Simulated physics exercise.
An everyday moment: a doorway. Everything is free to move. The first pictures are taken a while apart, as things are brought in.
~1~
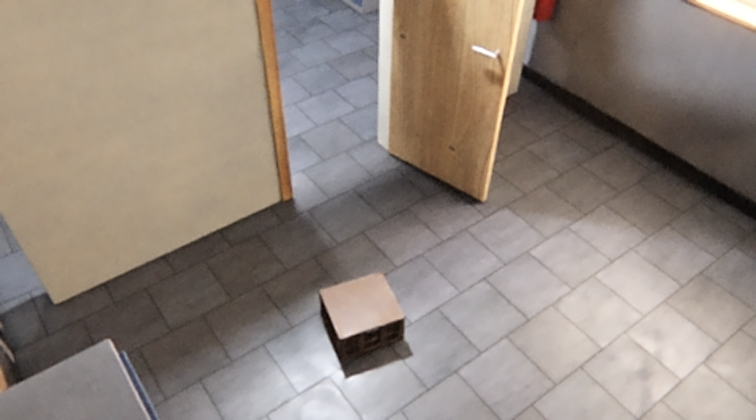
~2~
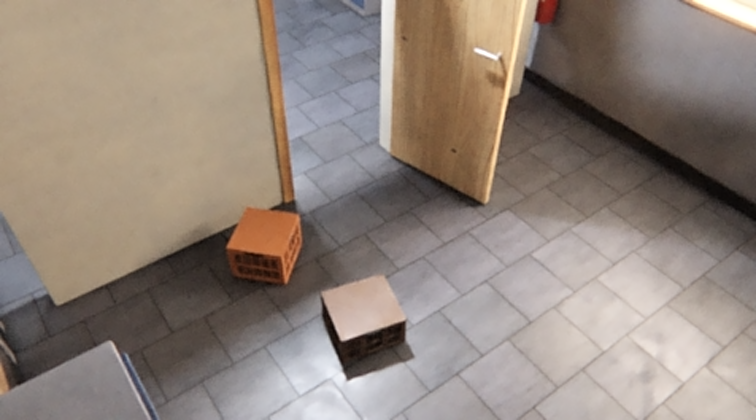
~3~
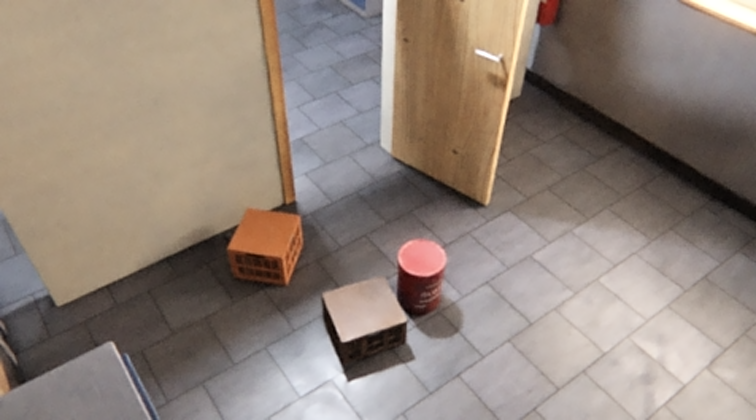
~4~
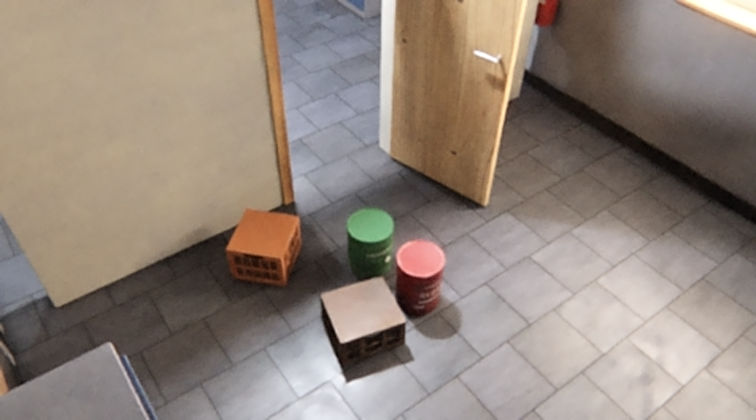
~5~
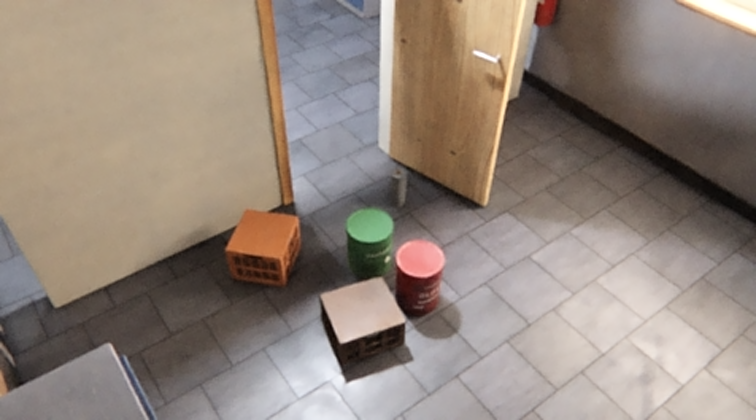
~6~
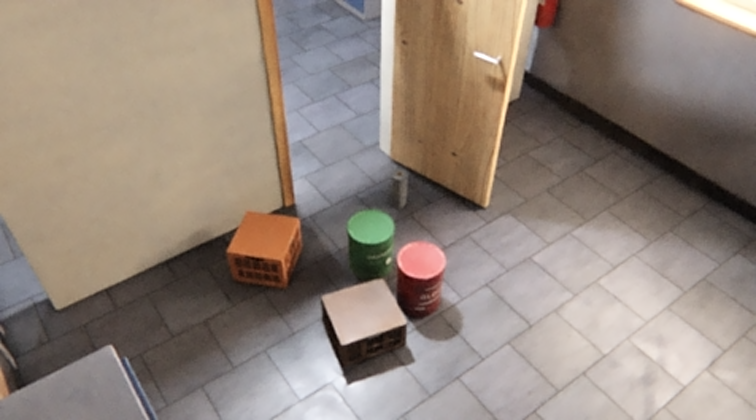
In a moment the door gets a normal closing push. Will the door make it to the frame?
In the end the door reaches the frame.
Then, 1.20 s later than the last frame, door at 72°.
Then, 1.90 s later than the last frame, door at 44°; grey roll moved well along near (370, 189).
Then, 2.40 s later than the last frame, door at 25°; grey roll moved well along near (346, 183).
Then, 2.90 s later than the last frame, door at 6°; grey roll moved well along near (327, 173).
When it is over, door at 0°; moved from the start, grey roll; the other 4 as before. End places, in pixels of the last picture, grey roll near (321, 168).
